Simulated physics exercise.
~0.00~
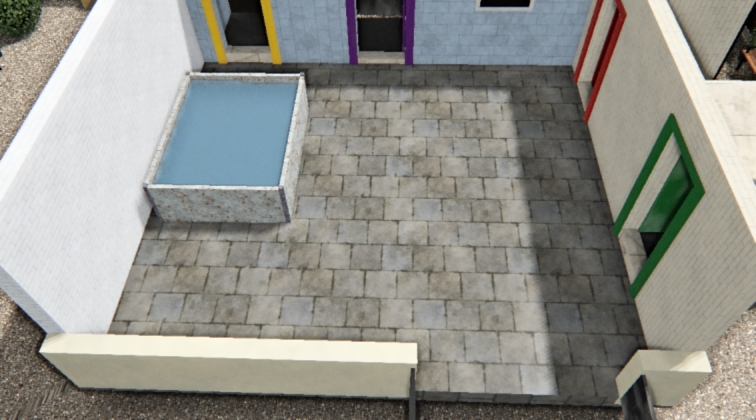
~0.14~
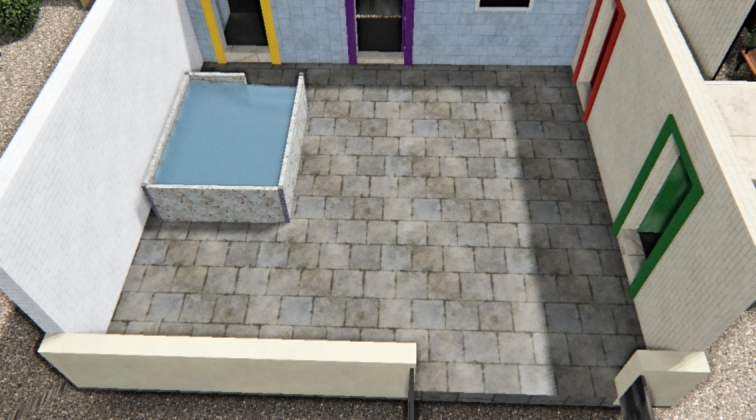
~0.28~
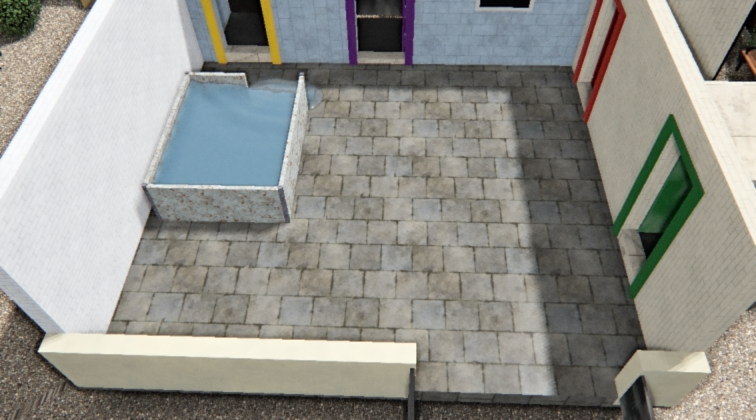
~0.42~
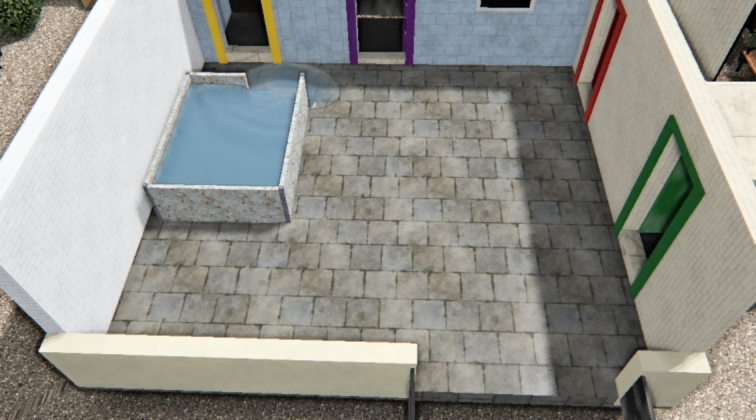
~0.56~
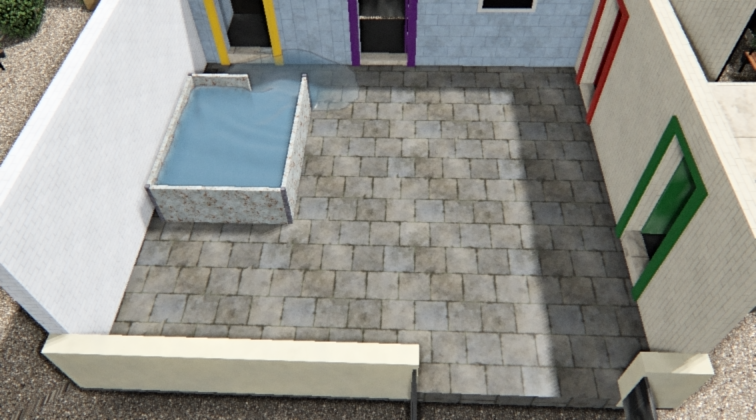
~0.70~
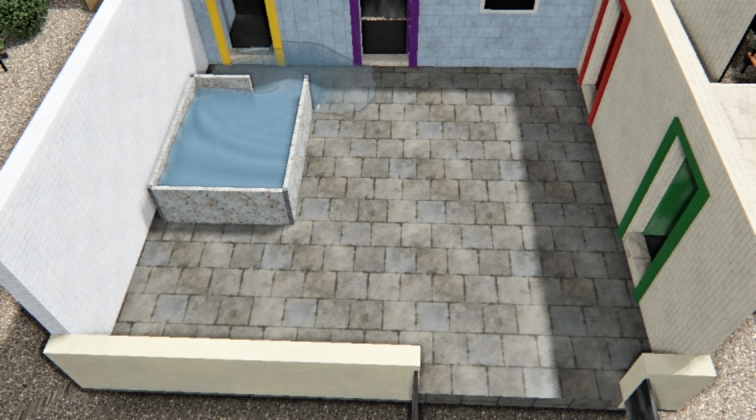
A walled, stone-paved yard with coloured doorways held a raised tank of still water; then part of its far wall opened, and water poured through the gap and spread a short way across the floor.
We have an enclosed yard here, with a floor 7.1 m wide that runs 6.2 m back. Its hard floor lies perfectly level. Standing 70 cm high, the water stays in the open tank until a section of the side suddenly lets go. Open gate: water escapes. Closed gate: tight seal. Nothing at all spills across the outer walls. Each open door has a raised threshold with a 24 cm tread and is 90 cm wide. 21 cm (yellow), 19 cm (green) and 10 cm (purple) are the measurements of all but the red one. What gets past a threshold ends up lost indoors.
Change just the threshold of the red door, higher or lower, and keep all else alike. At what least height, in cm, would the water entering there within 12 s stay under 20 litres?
At about 17 cm.
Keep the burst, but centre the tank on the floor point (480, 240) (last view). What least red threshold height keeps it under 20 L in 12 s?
Roughly 25 centimetres.
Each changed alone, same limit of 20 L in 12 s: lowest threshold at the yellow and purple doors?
About 31 cm at yellow and 14.0 cm at purple.
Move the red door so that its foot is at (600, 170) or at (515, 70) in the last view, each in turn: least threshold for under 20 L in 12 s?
In turn: About 8.5 cm, about 9.0 cm.
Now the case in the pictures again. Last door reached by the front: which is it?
Green.
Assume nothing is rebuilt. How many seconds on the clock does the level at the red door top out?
Approximately 3.8 s.
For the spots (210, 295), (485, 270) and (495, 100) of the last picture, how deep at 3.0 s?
Roughly 0, 0 and 5 centimetres.
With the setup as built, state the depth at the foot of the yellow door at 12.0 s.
About 9.5 centimetres.
After 1.4 s water covers 10 % of the floor, deepest (49 cm) near (301, 67); it has not reached the red door.
After 3.0 s water covers 35 % of the floor, deepest (38 cm) near (301, 67); 8 cm at the red door, 30 litres in over its 5 cm threshold.
After 12.0 s water covers 90 % of the floor, deepest (12 cm) near (299, 73); 9 cm at the red door, 396 litres in over its 5 cm threshold.
At the red door as built, the water arrived by 2.4 s and peaked near 18 cm at 3.8 s.
Run again over the same 12 s with other heights there, 41 litres in over 15 cm, 2 litres over 20.5 cm. The limit of 20 litres is kept from about 17 cm up.
